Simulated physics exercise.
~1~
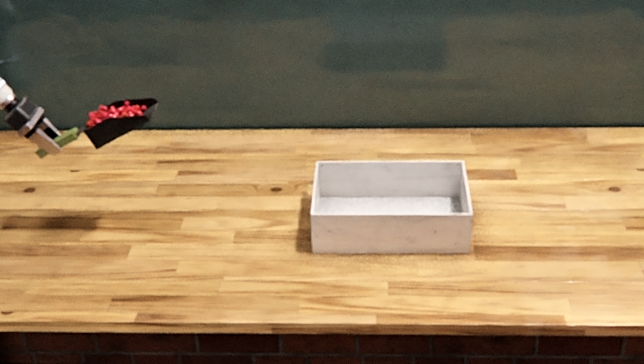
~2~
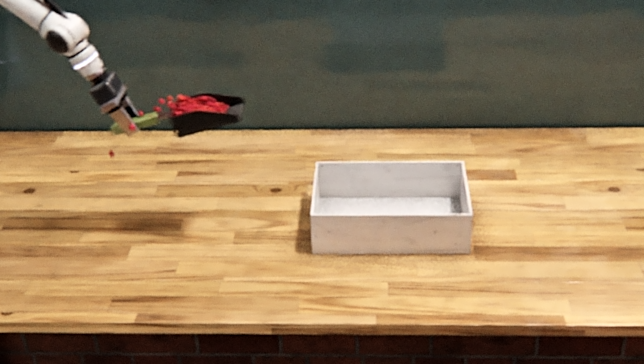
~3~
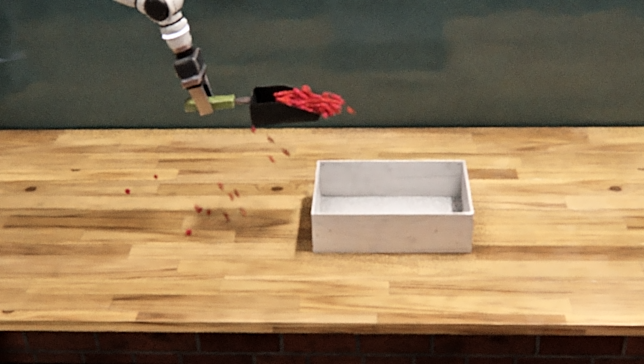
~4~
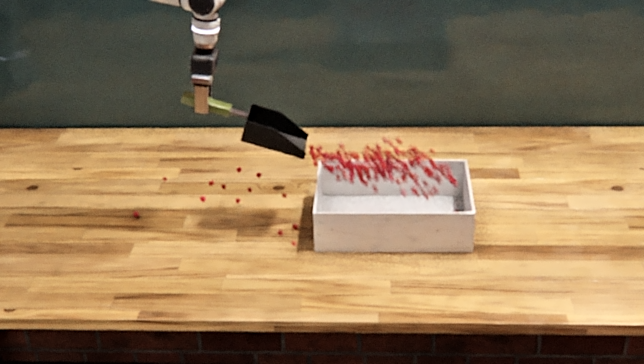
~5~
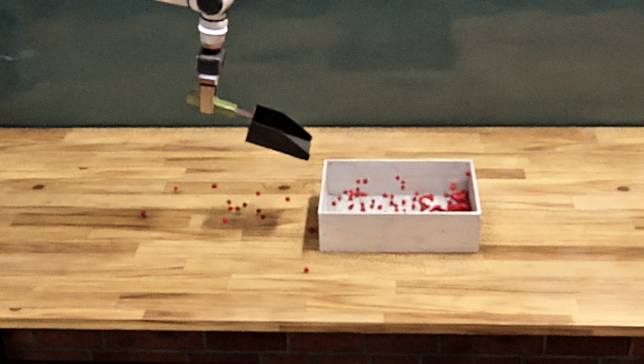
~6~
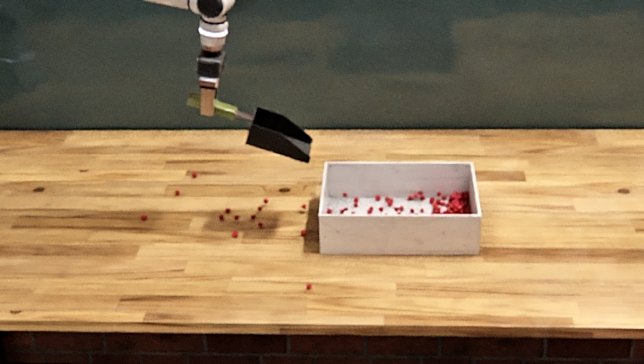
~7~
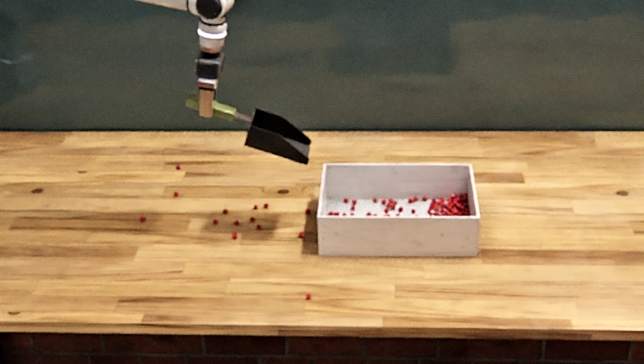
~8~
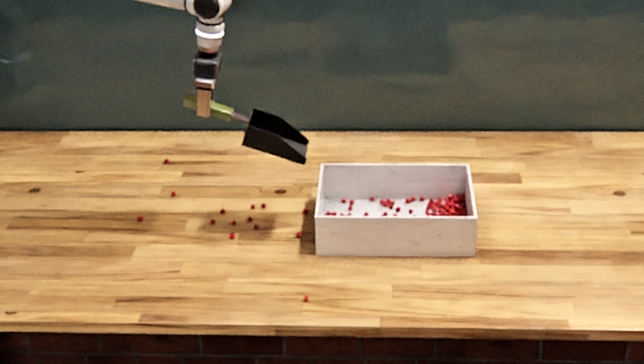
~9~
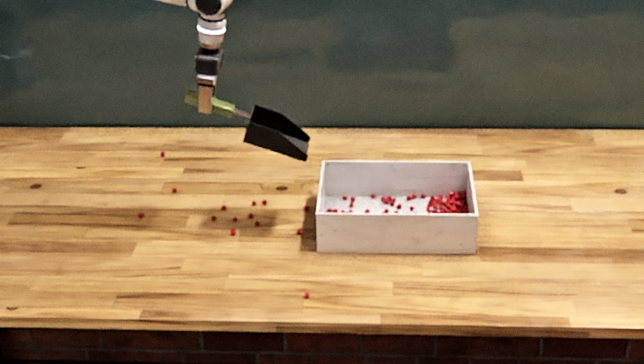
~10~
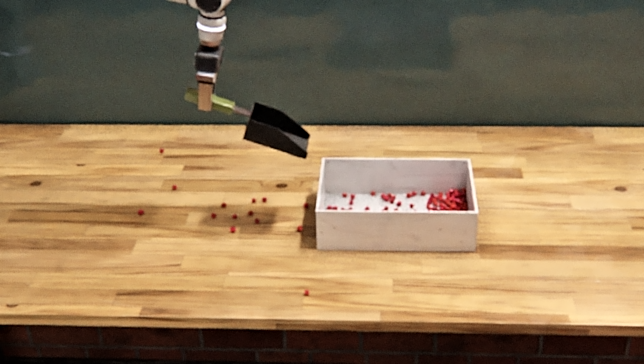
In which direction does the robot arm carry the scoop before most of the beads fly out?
The robot arm carries the scoop to the right, toward the pale box.
